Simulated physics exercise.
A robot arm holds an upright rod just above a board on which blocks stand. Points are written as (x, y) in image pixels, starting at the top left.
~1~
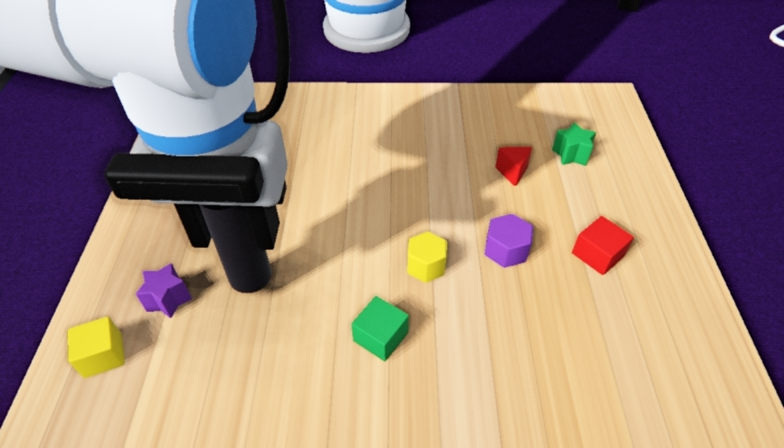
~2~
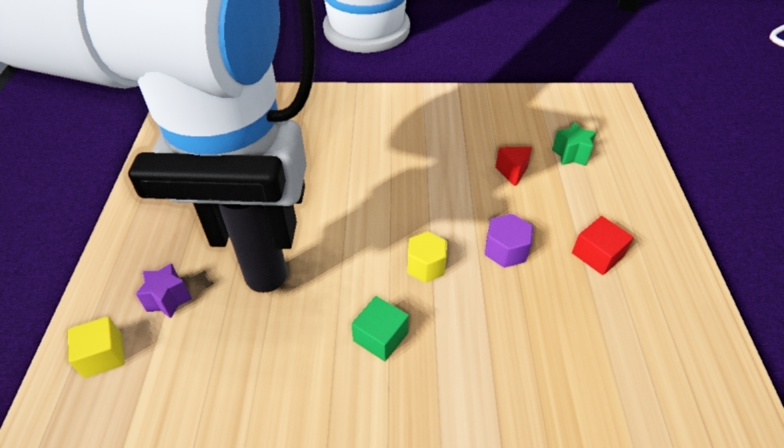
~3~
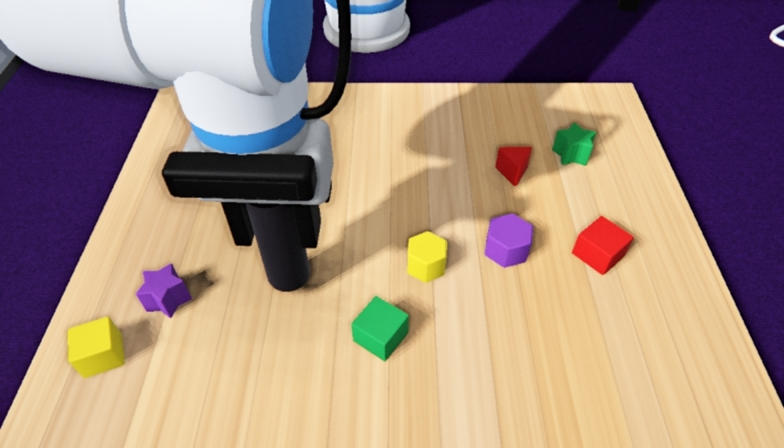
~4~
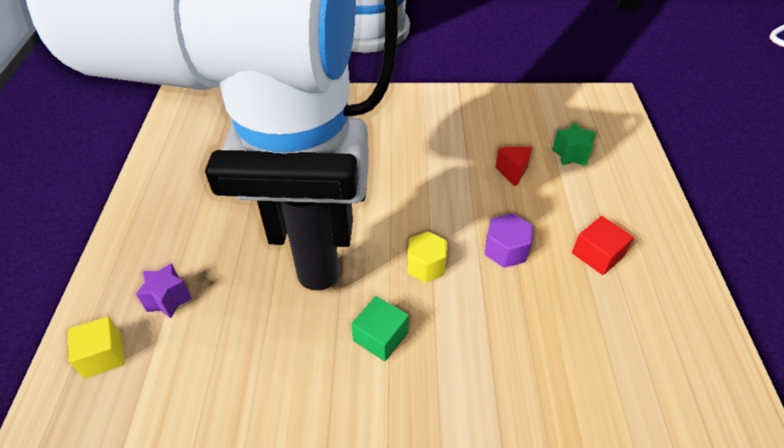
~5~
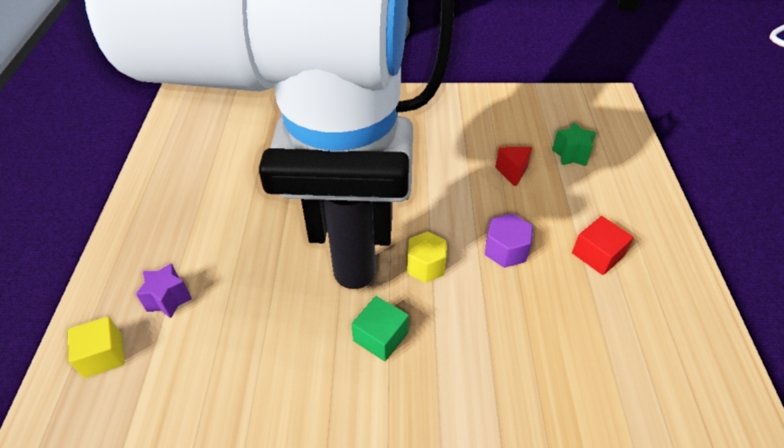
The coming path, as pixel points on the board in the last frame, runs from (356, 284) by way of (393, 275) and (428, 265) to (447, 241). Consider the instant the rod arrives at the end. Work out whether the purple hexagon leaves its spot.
It is shifted.
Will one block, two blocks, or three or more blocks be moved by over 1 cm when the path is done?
I'd say two blocks get moved.
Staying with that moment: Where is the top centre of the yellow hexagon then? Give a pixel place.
The middle of its upper face should be somewhere near (489, 217).
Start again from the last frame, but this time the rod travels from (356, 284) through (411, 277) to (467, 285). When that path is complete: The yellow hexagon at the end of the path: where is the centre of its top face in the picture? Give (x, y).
In the picture, that point is around (471, 234).
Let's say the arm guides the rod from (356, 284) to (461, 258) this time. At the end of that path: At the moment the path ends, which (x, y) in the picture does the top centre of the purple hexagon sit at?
In the picture, it is at (533, 225).
On the path given first. One third of the way, rod at (394, 264); yellow hexagon at (433, 245).
Two thirds of the way, rod at (429, 254); yellow hexagon at (466, 232), turned 15° anticlockwise.
At the end, rod at (448, 231); green four-sided block not moved; yellow hexagon at (489, 217), turned 15° clockwise; purple hexagon at (528, 227).
